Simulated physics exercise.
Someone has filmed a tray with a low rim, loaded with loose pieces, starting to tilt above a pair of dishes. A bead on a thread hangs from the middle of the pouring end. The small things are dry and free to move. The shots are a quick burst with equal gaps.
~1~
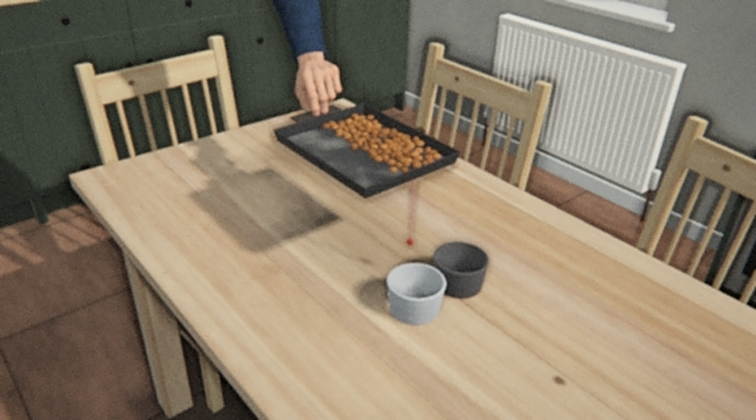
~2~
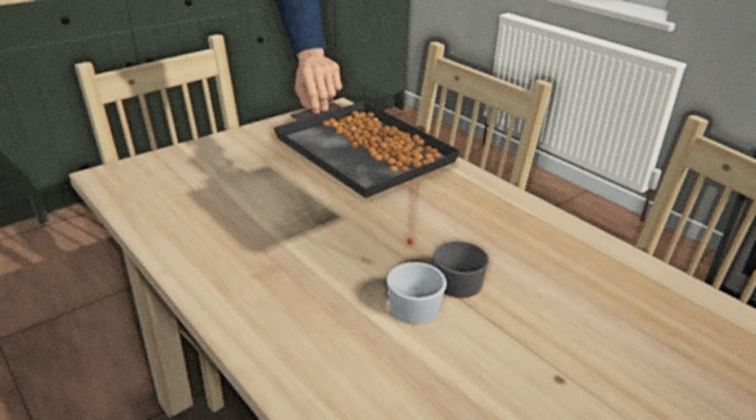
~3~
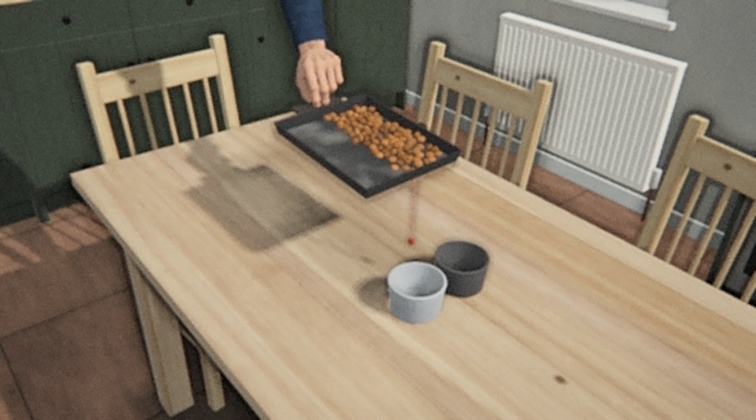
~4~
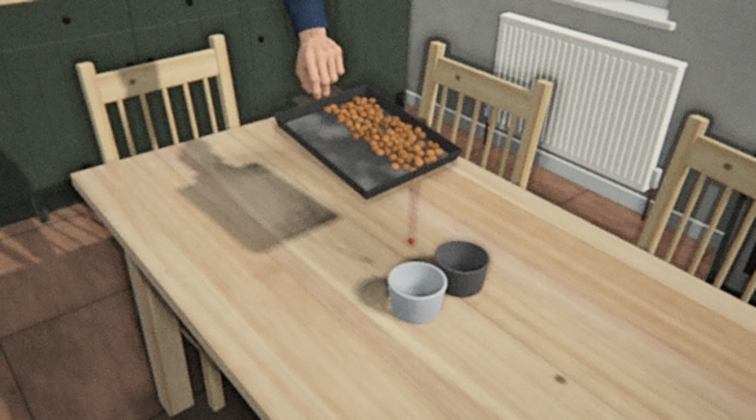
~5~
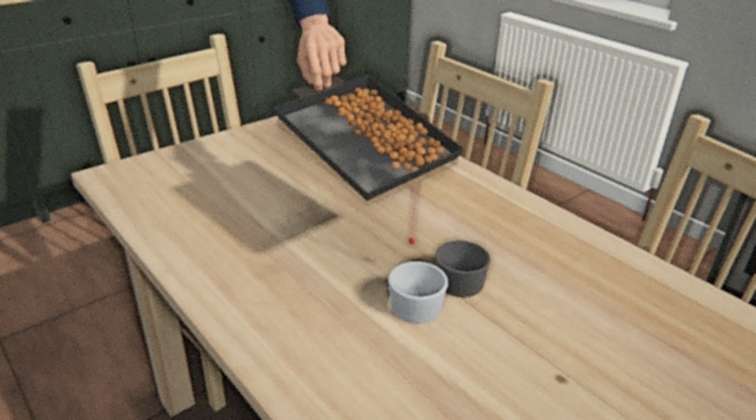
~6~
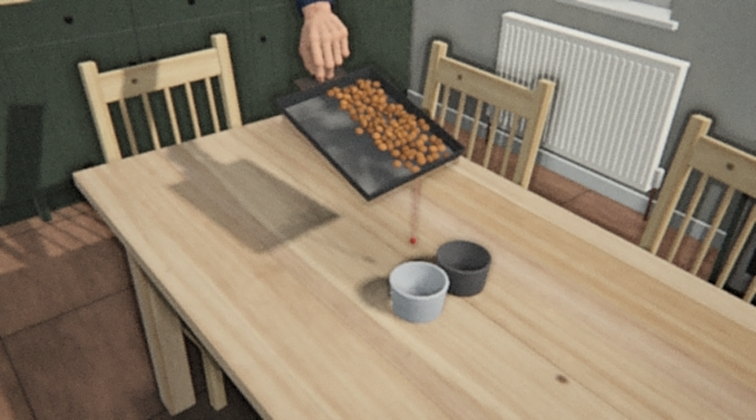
A dark tray of small orange-brown pieces, held by a hand at its far end, slowly tilted toward its lower left corner above a wooden table with a pale dish and a dark dish.
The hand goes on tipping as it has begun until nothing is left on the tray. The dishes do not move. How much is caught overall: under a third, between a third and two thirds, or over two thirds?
They take between a third and two thirds between them.
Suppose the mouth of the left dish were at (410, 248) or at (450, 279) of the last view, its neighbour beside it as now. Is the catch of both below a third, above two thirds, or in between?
In turn: Under a third; less than a third.
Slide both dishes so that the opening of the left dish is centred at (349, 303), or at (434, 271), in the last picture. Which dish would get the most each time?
In turn: The right-hand dish; the left-hand dish.
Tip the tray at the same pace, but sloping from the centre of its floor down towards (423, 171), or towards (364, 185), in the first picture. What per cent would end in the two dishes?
Near 50 % and 0 %.
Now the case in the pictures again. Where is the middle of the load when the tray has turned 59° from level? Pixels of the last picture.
Around (401, 172).
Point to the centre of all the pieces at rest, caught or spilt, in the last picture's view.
Close to (402, 306).
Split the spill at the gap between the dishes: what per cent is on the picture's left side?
It comes to 90 per cent or so.
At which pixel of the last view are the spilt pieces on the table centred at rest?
Around (369, 313).
Soon, tray tipped steeply; nearly all on the tray; a stray few in the air.
A while on, tray tipped right over; about half on the tray; about a quarter in the left dish; a small part outside both; a small part in the air.
Towards the end, tray tipped past a quarter turn; about half in the left dish; a stray few in the right dish; about half outside both.
Finally, tray tipped past a quarter turn; about half in the left dish; a stray few in the right dish; about half outside both.
